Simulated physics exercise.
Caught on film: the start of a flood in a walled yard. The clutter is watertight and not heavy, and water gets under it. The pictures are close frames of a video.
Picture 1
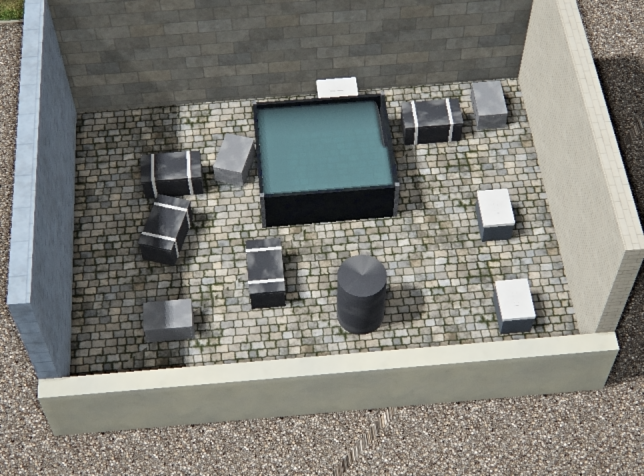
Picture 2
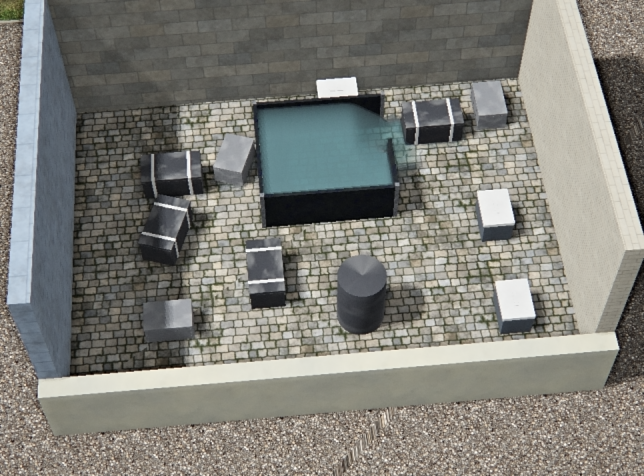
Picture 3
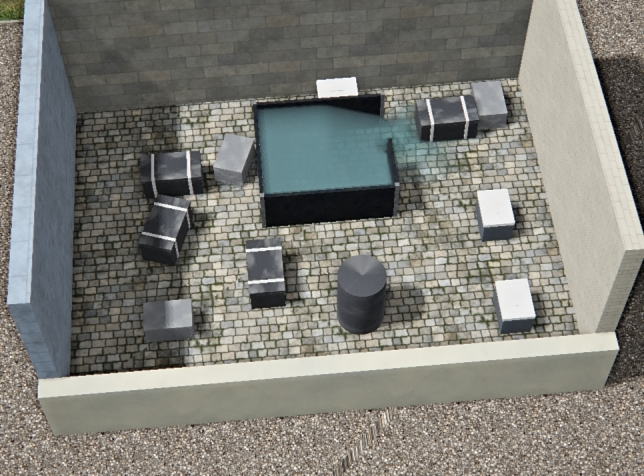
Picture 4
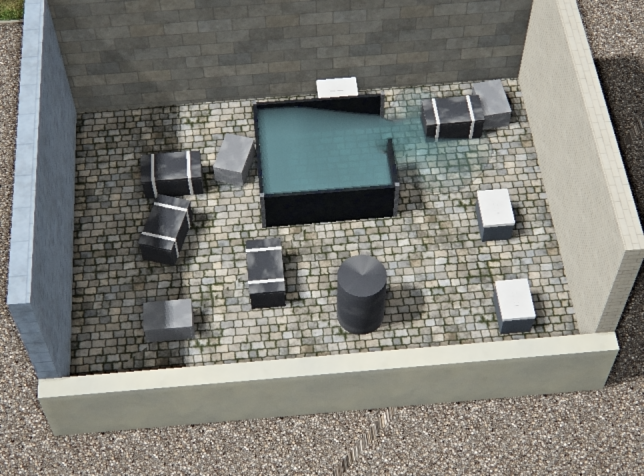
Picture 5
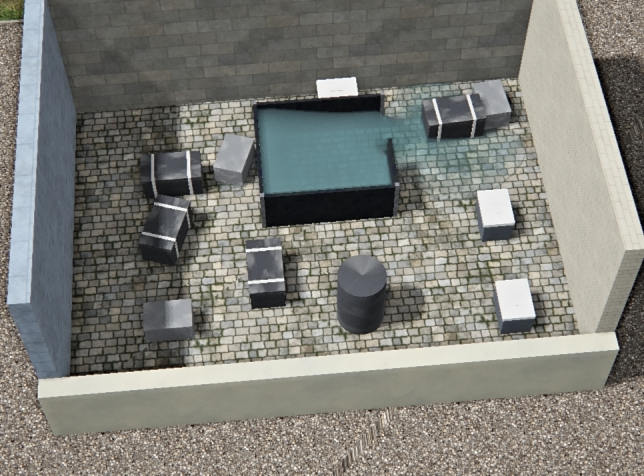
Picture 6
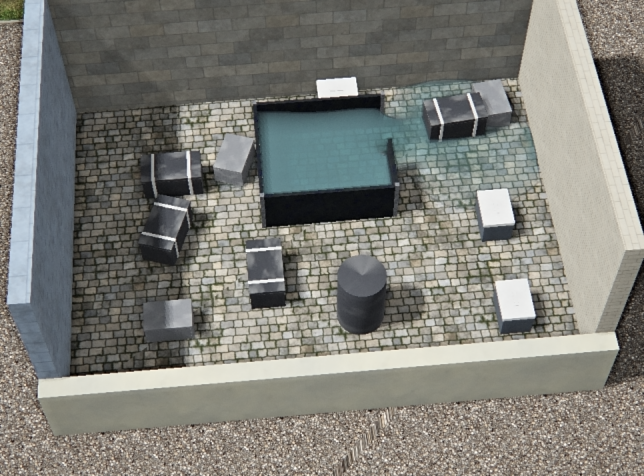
Teal water bursts from the right side of a dark, square tank at the back of a cobbled yard with pale walls, seen from high above by a still camera. Dark trunks with pale bands, grey and white blocks and a dark grey cylinder stand around it. The water spreads rightward over the stones, pushing the nearest trunk a short way right against a grey crate, which shifts slightly, while everything else stays put.
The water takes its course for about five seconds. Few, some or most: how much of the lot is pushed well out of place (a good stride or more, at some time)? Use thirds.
It is one to two thirds.
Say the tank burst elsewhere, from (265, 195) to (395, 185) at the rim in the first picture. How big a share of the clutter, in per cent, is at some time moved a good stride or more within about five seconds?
Roughly 30 per cent.
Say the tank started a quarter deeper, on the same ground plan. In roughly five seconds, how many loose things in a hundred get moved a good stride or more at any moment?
Near 50 in a hundred.
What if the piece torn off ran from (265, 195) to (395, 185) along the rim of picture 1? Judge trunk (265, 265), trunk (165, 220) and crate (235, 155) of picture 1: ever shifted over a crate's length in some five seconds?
In that order: That far or more, under that, no.
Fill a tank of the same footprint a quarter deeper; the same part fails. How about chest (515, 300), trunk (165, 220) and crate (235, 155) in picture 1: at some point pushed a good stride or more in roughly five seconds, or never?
One after the other: That far or more, less than that, short of that.
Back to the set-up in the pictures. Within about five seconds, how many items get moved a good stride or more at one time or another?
5 of them.
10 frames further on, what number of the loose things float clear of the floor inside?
I count 2.
A moment on, 0 of 10 are well off their spots; 1 afloat.
Next, 1 of 10 are well off their spots; 2 afloat.
Later, 4 of 10 are well off their spots; 2 afloat.
In the end, 5 of 10 are well off their spots, and 5 have been at some point; 0 afloat.
